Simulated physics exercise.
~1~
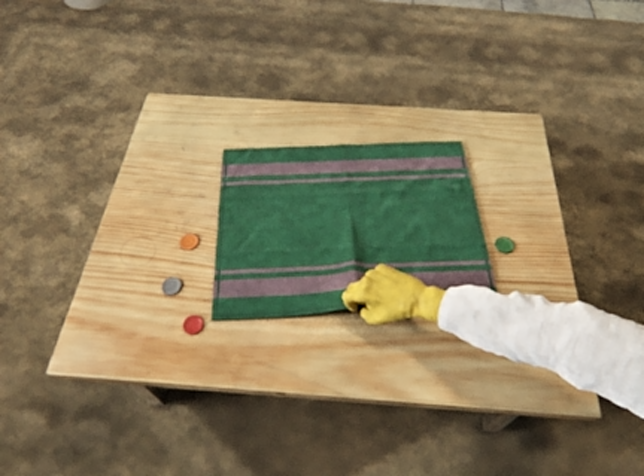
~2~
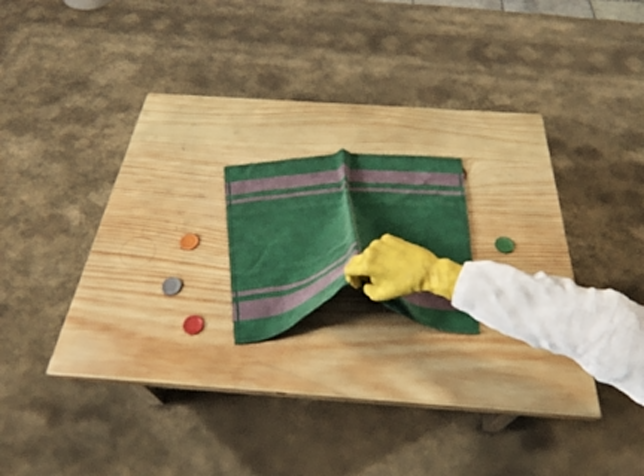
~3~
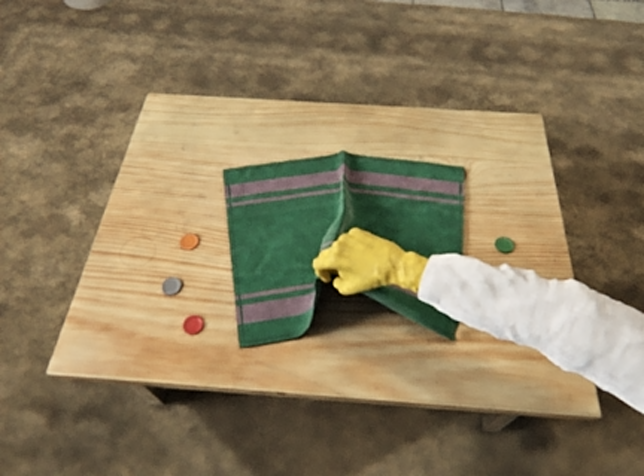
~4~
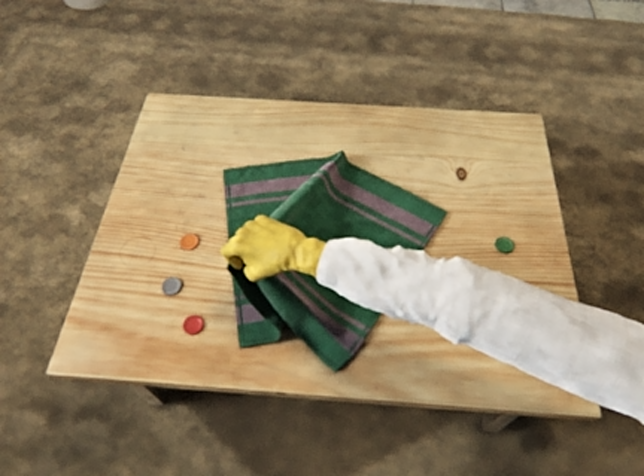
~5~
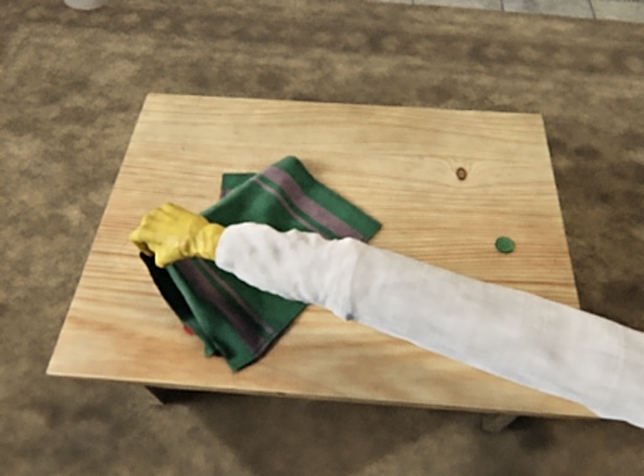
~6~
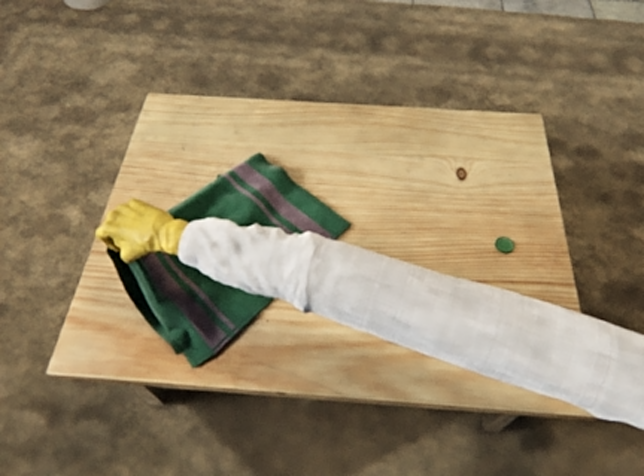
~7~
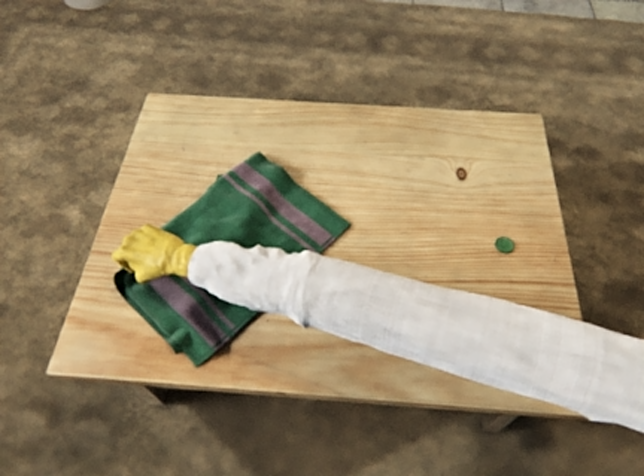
A green tea towel with mauve stripes lies spread on a pale wooden table, seen from above at a slight angle by a still camera. Orange, grey and red discs sit to its left, and a green one to its right. A yellow-gloved hand in a white sleeve pinches the near edge, lifts it and pulls it leftward, folding the cloth across itself. The whole towel then slides left over the three discs. Finally the hand lowers the corner at the left, still touching the cloth, with those discs hidden and the green one in the open.
